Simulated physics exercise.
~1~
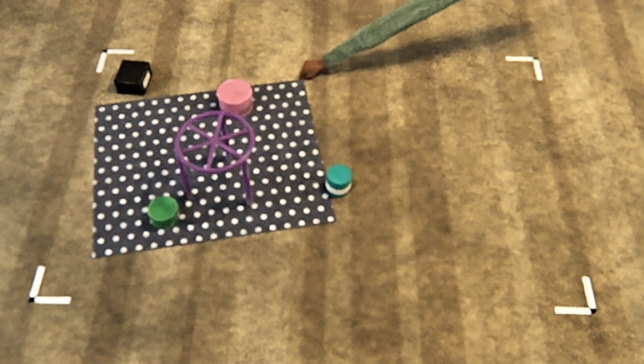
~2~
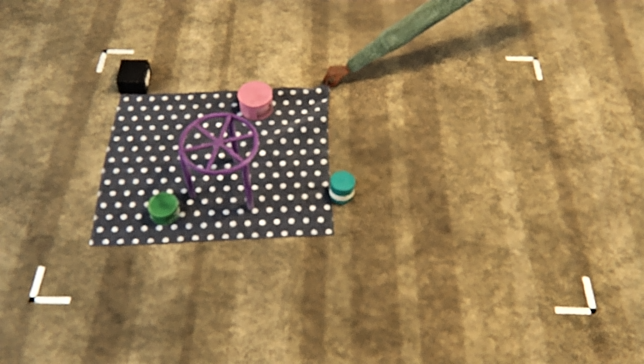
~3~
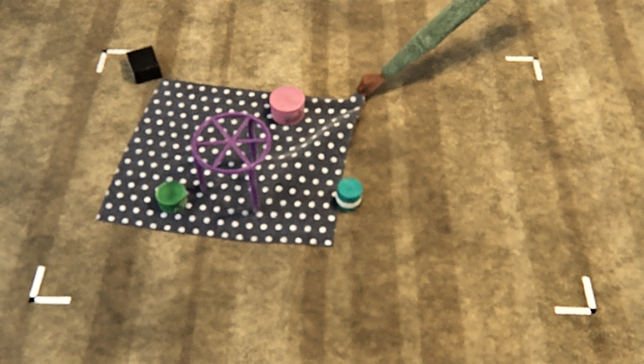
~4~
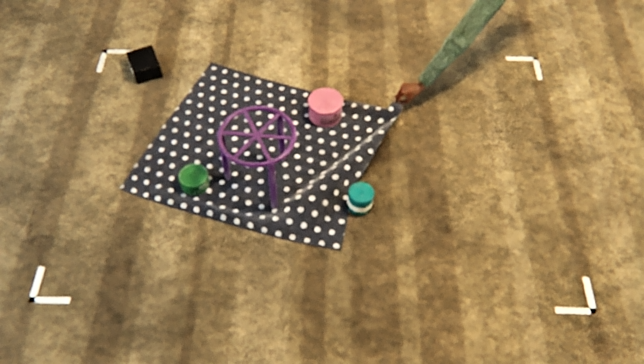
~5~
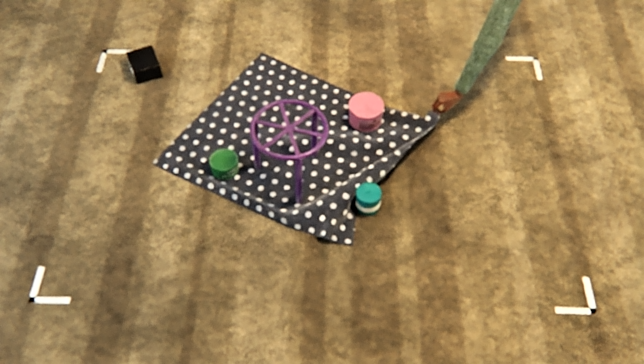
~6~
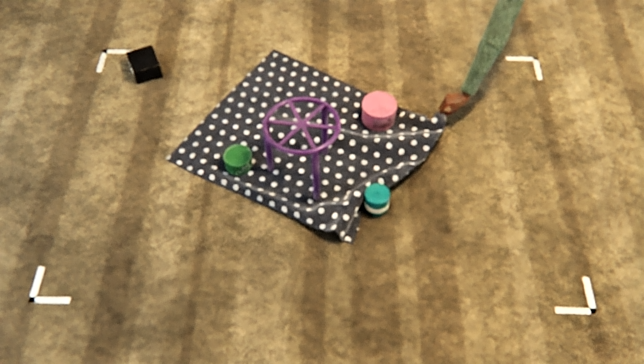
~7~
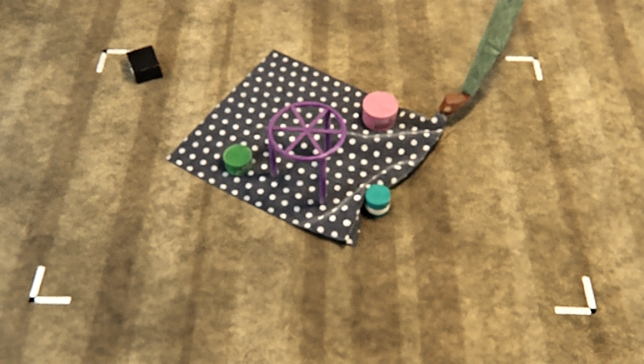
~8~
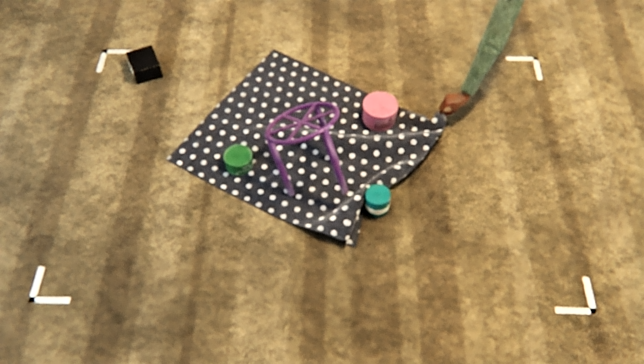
On a brown, streaked living-room floor marked by four white corner brackets, a dark polka-dot sheet holds a purple stool, a pink bin and a green bin, with a black box and a teal pot by its edges. A green arm-like shape grips the sheet's upper right corner and drags it rightward. The sheet turns and creases as the bins and stool ride along, while the black box shifts slightly and is left behind. The teal pot slides a little down and right. The pulling stops, then the stool tips and ends leaning over on the rumpled sheet.
